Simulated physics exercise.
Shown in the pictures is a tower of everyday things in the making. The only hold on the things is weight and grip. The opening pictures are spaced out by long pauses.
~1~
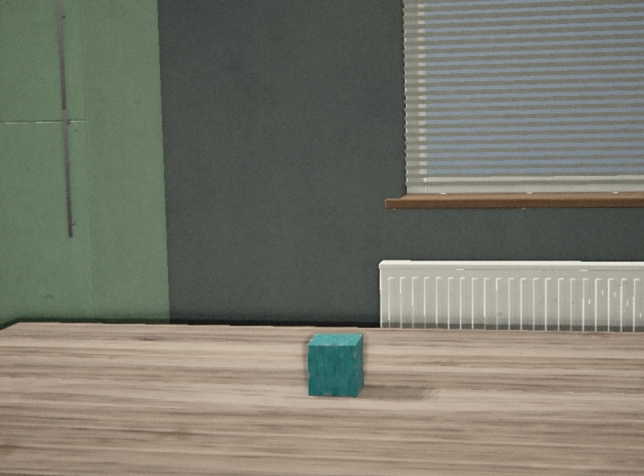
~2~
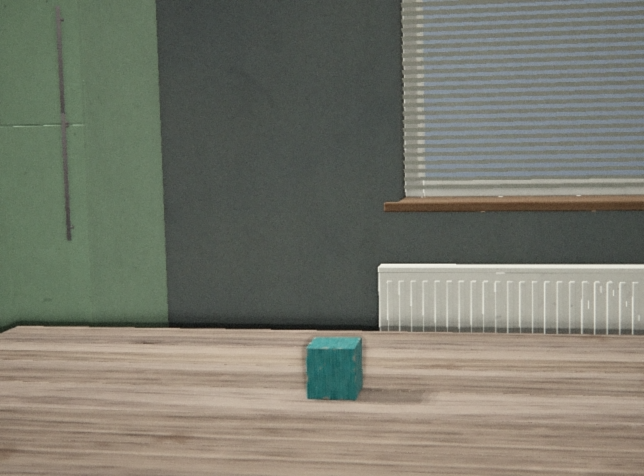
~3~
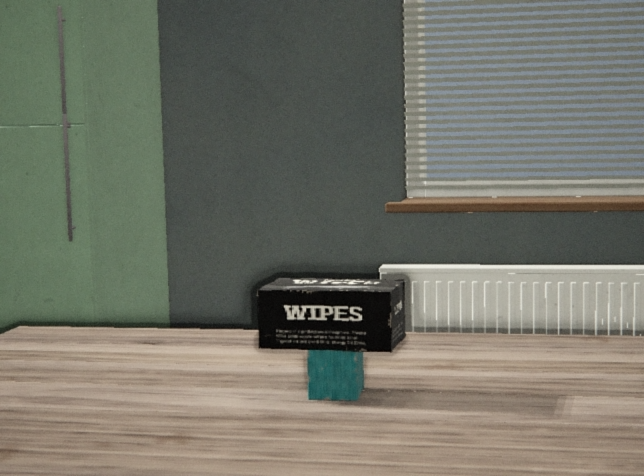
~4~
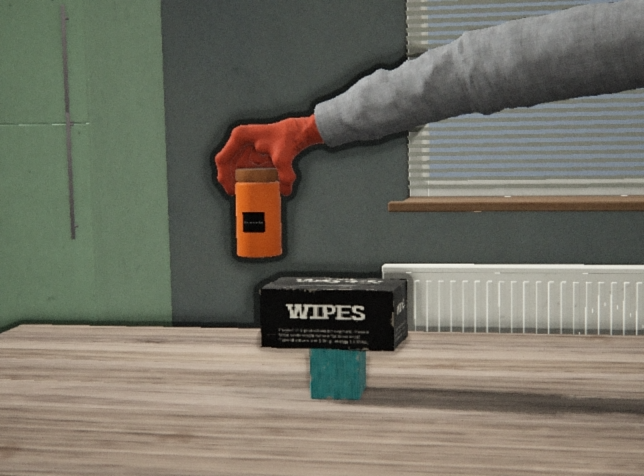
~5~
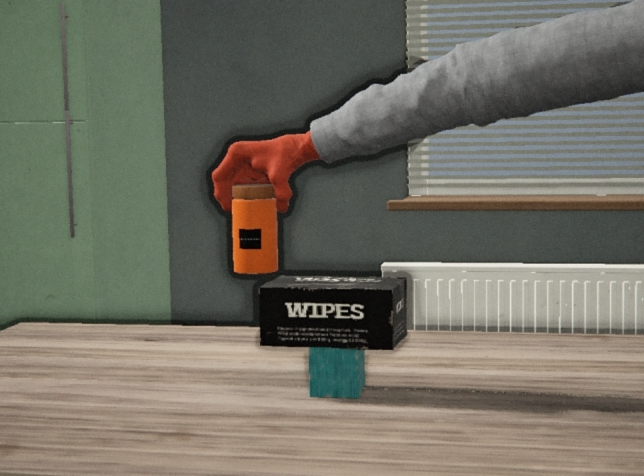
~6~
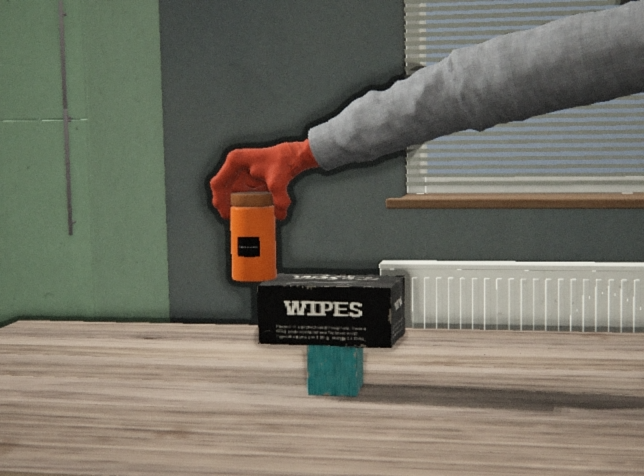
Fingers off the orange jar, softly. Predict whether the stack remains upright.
Most likely the pile cannot bear the load.
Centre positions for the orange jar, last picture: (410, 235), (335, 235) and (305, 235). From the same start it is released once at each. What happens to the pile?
Outcomes in order: A collapse, no collapse, no collapse.
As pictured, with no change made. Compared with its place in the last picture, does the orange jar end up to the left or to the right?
It goes leftward.
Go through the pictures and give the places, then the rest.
In the first frame, the last thing is not in view yet.
In the second frame, the last thing is not in view yet.
In the third frame, the last thing is not in view yet; black box (333, 313).
The fourth frame shows on its way; orange jar (258, 212); black box (335, 312).
The fifth frame shows on its way; orange jar (255, 228); black box (334, 311).
The sixth frame shows in place under the hand; orange jar (253, 236); black box (333, 309).
Then, 0.40 s later than the last frame, orange jar now fallen; black box tilted by 60°.
Then, 0.50 s later than the last frame, black box on its side.
Then, 1.10 s later than the last frame, black box now fallen.
When it is over, fallen, black box and orange jar; turquoise block as before. End places, in pixels of the last picture, orange jar near (118, 368). The pile comes apart.
